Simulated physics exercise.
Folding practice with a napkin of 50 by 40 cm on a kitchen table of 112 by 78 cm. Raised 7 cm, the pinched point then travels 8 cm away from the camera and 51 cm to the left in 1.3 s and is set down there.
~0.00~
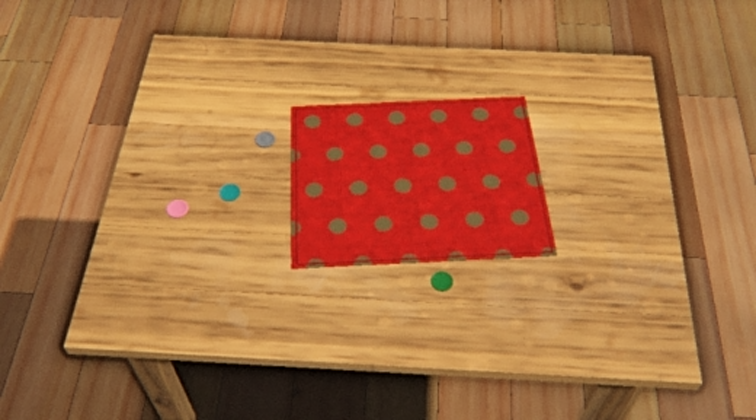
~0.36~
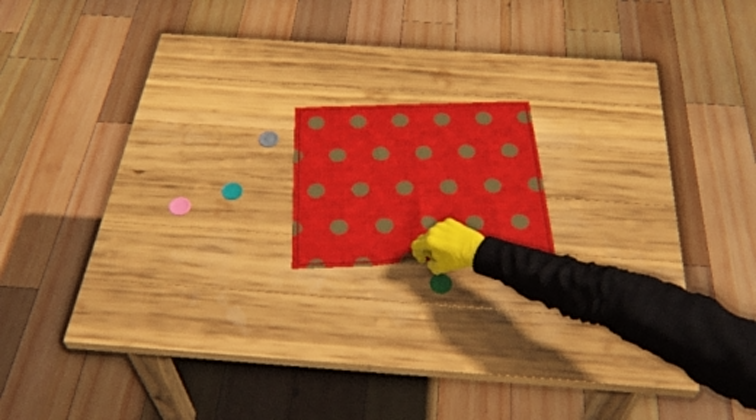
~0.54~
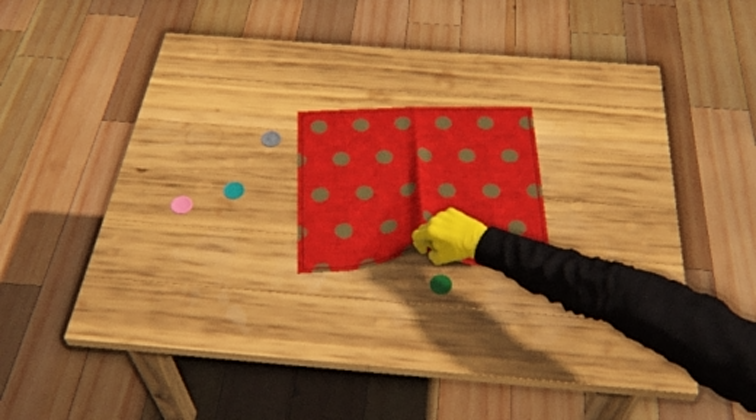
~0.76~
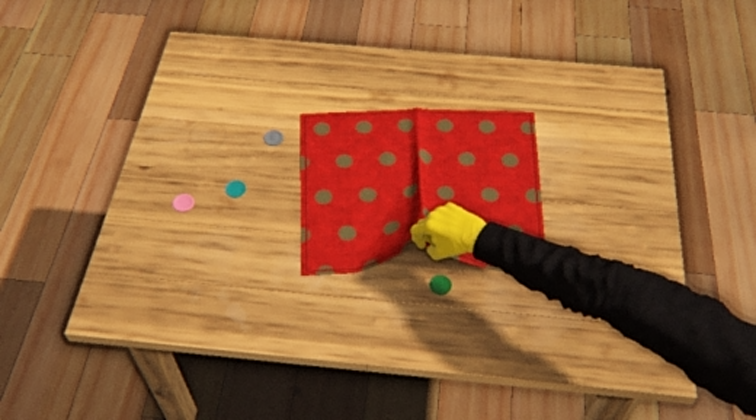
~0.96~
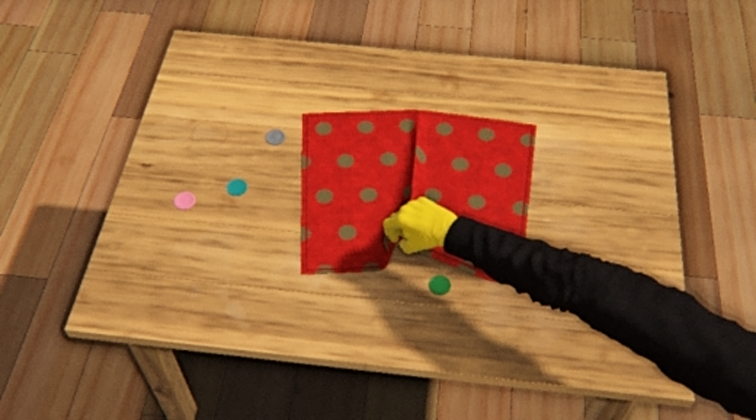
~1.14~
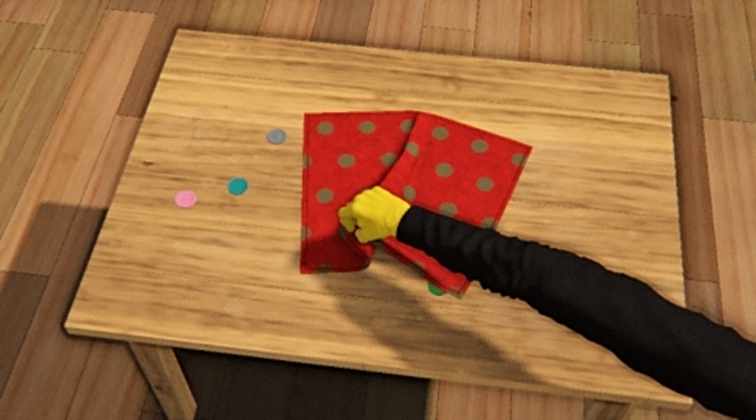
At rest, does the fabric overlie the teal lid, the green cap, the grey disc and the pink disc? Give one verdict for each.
In order: The teal lid vanishes under it; the green cap stays uncovered; the grey disc ends under the cloth; the pink disc ends under the cloth.
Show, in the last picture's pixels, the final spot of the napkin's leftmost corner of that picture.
I'd say it ends up somewhere about (204, 258).
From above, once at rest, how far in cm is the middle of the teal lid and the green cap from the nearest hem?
The first sits about 4 cm from the nearest hem, the second about 26 cm.
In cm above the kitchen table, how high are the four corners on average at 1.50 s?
I'd put their mean height at around 0 cm.
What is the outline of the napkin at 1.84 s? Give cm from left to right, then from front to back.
44 x 46 cm.
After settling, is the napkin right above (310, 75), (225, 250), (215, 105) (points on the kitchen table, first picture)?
The first is left exposed; the second is hidden; the third is left exposed.
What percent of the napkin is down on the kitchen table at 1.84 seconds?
Roughly 40 per cent.
After 1.5 s, 50 % of it is down, spanning 43 by 45 cm, above no small thing.
After 1.8 s, 40 % of it is down, spanning 44 by 45 cm, above teal lid, grey disc, pink disc.
After 2.2 s, 50 % of it is down, spanning 43 by 45 cm, above teal lid, grey disc, pink disc.
After 2.5 s, 50 % of it is down, spanning 44 by 45 cm, above teal lid, grey disc, pink disc.
After 3.5 s, 50 % of it is down, spanning 45 by 45 cm, above teal lid, grey disc, pink disc.
